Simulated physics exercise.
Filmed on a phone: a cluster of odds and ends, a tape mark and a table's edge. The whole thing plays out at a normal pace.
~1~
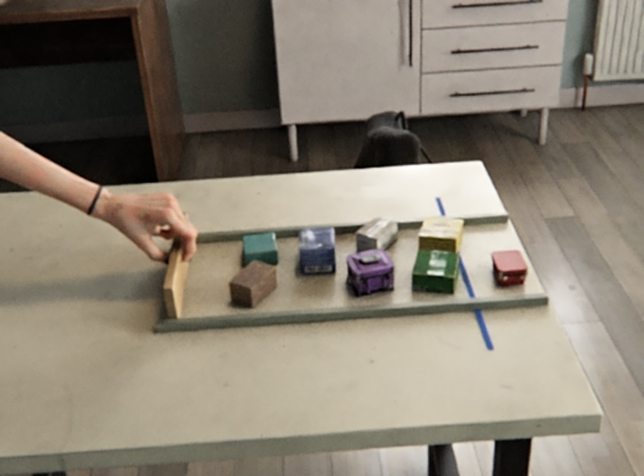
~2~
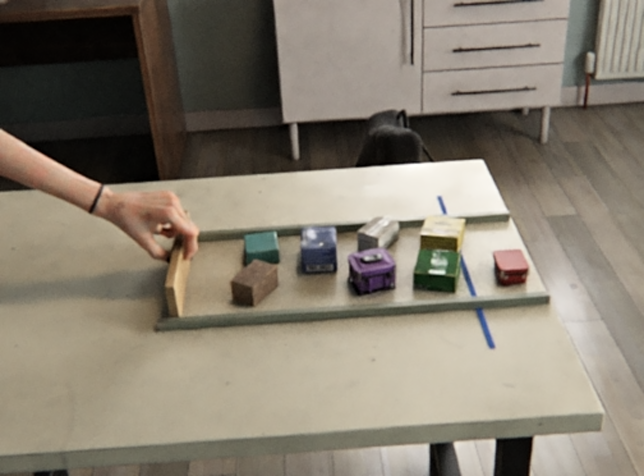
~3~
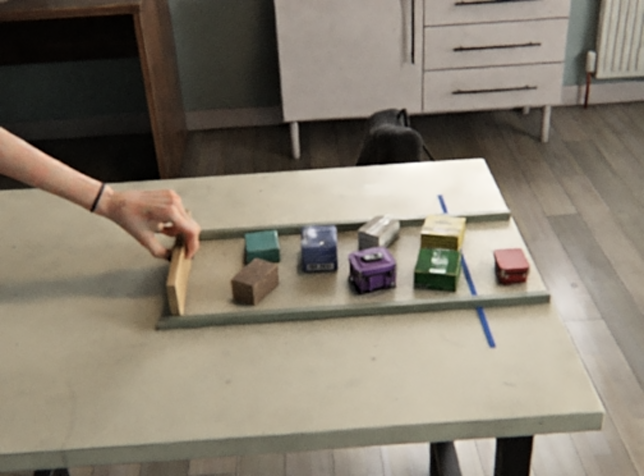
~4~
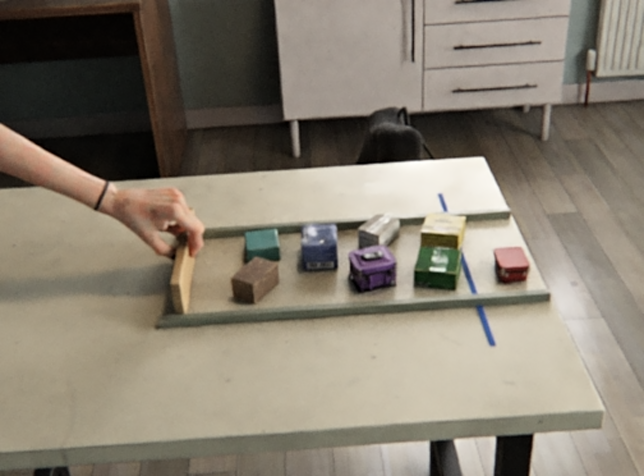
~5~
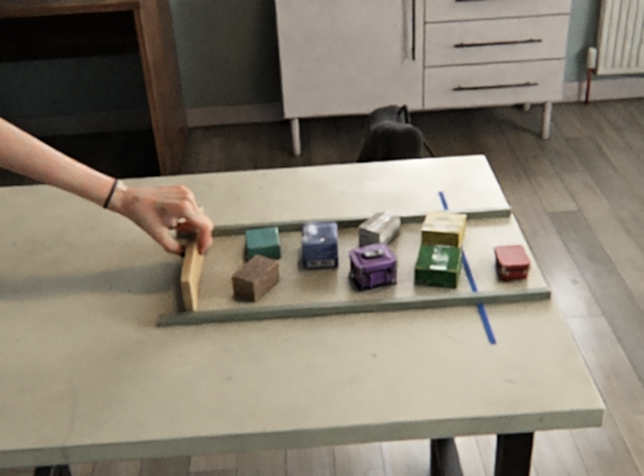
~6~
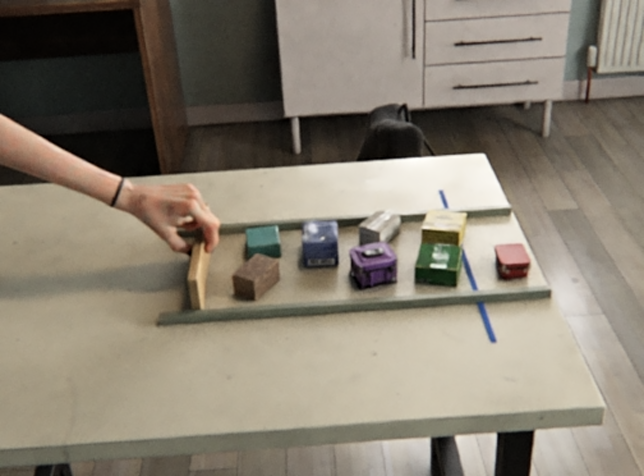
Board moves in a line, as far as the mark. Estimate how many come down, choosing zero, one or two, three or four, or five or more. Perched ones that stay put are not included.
The count that comes down is three or four.
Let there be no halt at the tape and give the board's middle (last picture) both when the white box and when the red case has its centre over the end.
The middle is at (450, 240) when it's the white box, and at (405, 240) when it's the red case.
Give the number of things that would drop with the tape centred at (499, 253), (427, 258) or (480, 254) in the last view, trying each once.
6, 2, 4.
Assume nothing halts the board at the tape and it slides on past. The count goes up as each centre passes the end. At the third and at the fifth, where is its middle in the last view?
At roughly (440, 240), then roughly (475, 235).
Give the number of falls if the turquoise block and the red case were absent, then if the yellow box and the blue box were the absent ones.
Fallen: 2 in the first try, 2 in the other.
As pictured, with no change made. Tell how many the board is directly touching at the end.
The number is 2.
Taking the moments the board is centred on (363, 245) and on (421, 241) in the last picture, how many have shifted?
7 and 8.
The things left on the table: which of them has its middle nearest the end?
That is the blue box.
Soon after, none off yet; red case at rest near (512, 262); yellow box at rest near (444, 230); green box at rest near (439, 264).
After that, none off yet; red case at rest near (512, 262); yellow box displaced about its own width near (492, 227); green box displaced about its own width near (474, 261).
In the end, the number that fall off is three or four; gone, white box, green box, yellow box and red case.
